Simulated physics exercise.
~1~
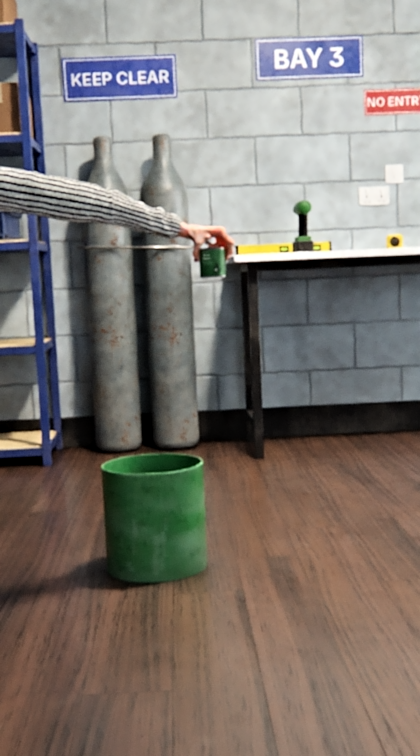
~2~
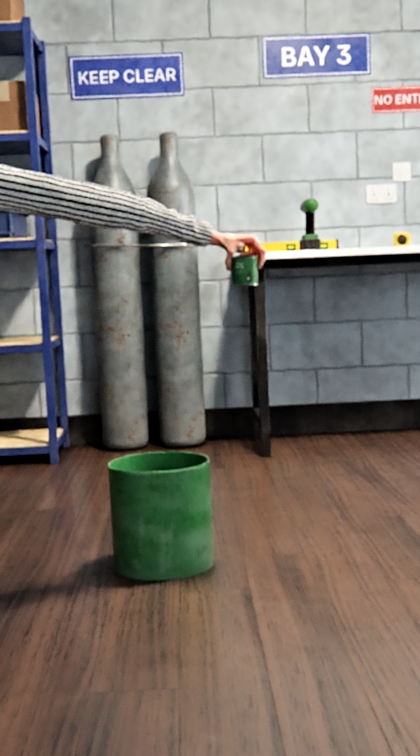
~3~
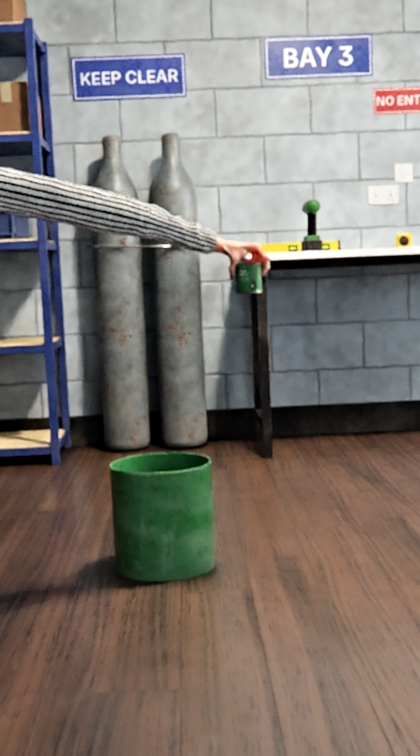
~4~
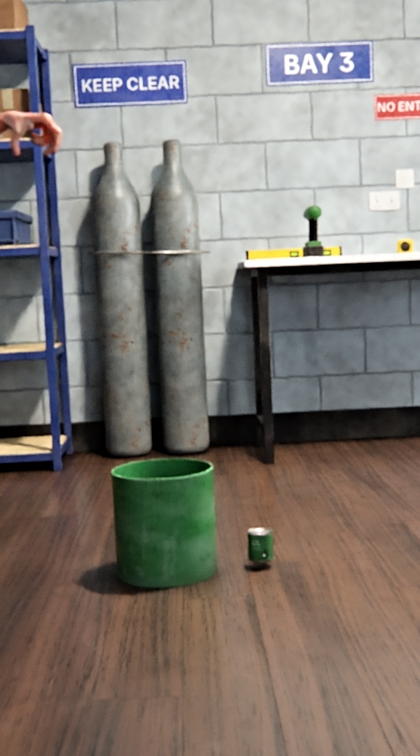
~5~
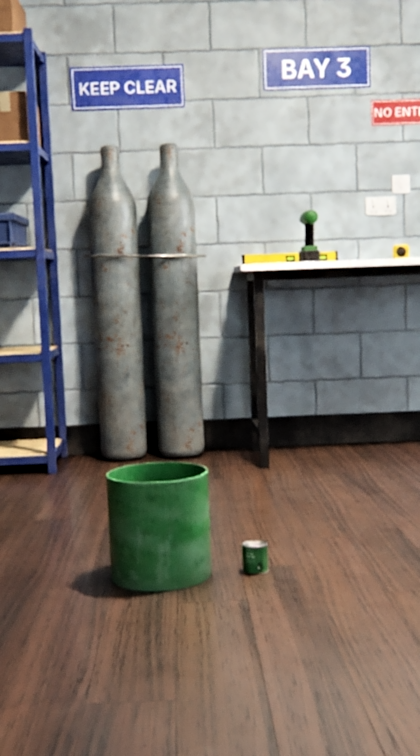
A hand holding a small green tin lets it drop, missing the green bin below.
